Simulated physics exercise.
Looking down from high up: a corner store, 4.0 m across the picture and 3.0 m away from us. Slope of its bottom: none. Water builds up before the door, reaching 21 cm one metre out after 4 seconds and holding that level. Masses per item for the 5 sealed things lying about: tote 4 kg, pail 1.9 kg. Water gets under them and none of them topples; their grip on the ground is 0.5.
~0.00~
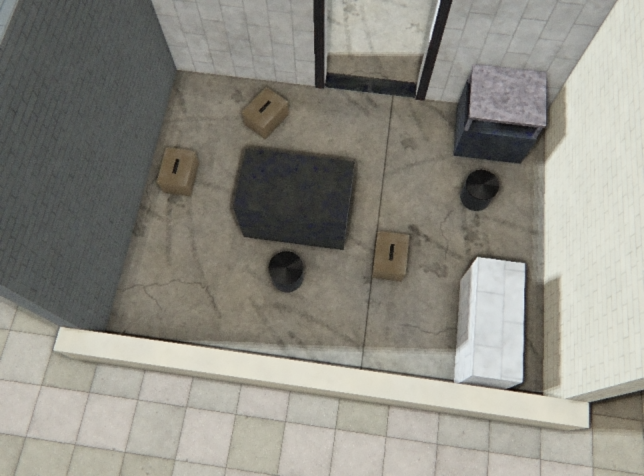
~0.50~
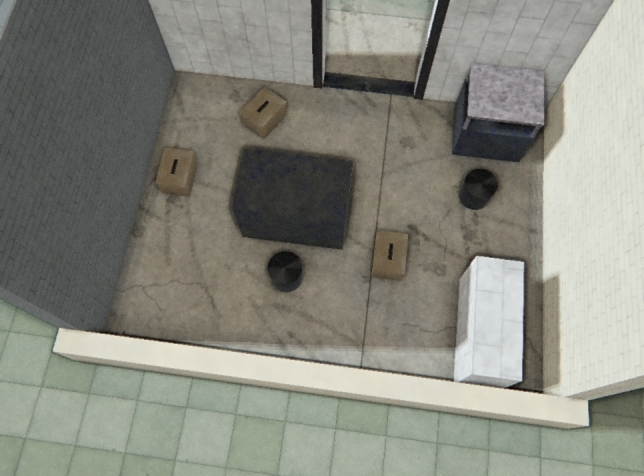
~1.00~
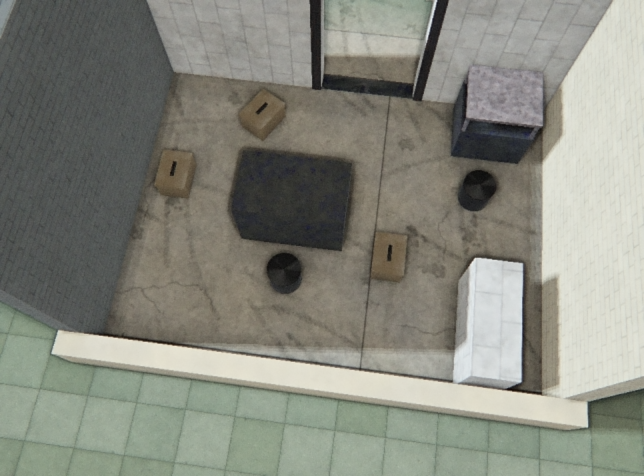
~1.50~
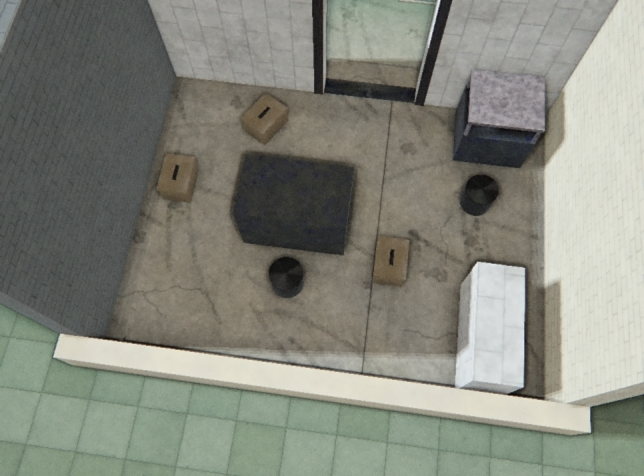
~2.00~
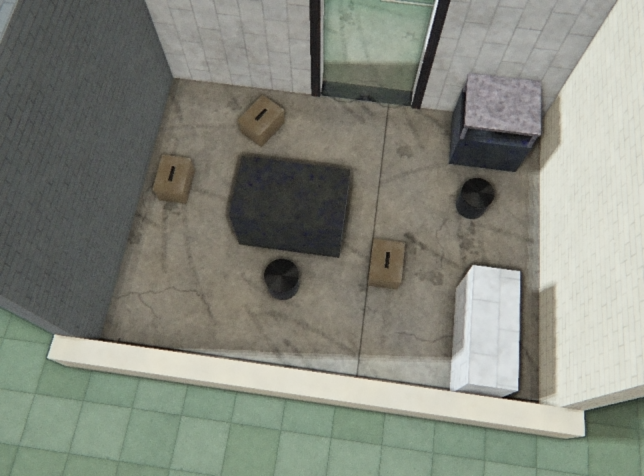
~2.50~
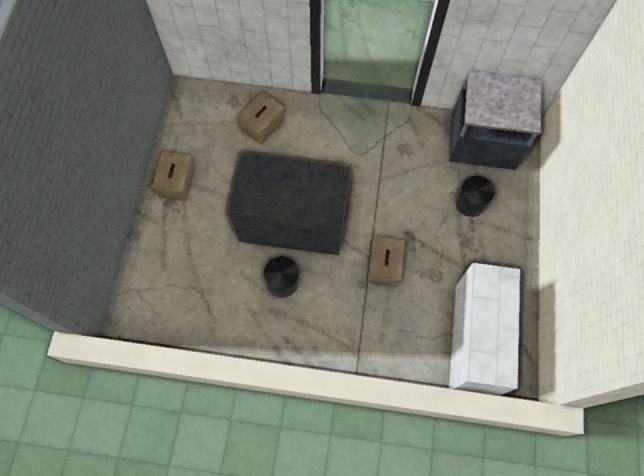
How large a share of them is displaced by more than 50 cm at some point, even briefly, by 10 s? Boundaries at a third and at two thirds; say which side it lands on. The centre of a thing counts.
Watching this, I'd call it a moderate share.
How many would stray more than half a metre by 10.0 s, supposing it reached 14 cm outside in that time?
So the tally would be 2.
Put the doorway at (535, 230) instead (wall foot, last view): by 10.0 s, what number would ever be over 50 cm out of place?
The answer would then be 5.
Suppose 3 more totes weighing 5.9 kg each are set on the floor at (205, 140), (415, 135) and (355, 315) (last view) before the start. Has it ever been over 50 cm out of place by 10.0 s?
The three, in order: Larger, smaller shift, larger.
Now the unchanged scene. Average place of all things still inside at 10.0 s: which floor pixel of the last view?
Close to (273, 222).
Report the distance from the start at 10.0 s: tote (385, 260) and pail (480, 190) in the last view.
200 cm and 10 cm respectively.
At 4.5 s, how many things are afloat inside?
Total: 0.
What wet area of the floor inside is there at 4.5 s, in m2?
Some 5.5 m2.
After 3.5 s 0 of 5 are over 50 cm from their spots; 0 afloat.
After 4.5 s 0 of 5 are over 50 cm from their spots; 0 afloat.
After 7.0 s 2 of 5 are over 50 cm from their spots; 3 afloat.
After 10.0 s 2 of 5 are over 50 cm from their spots, and 2 have been at some point; 5 afloat.
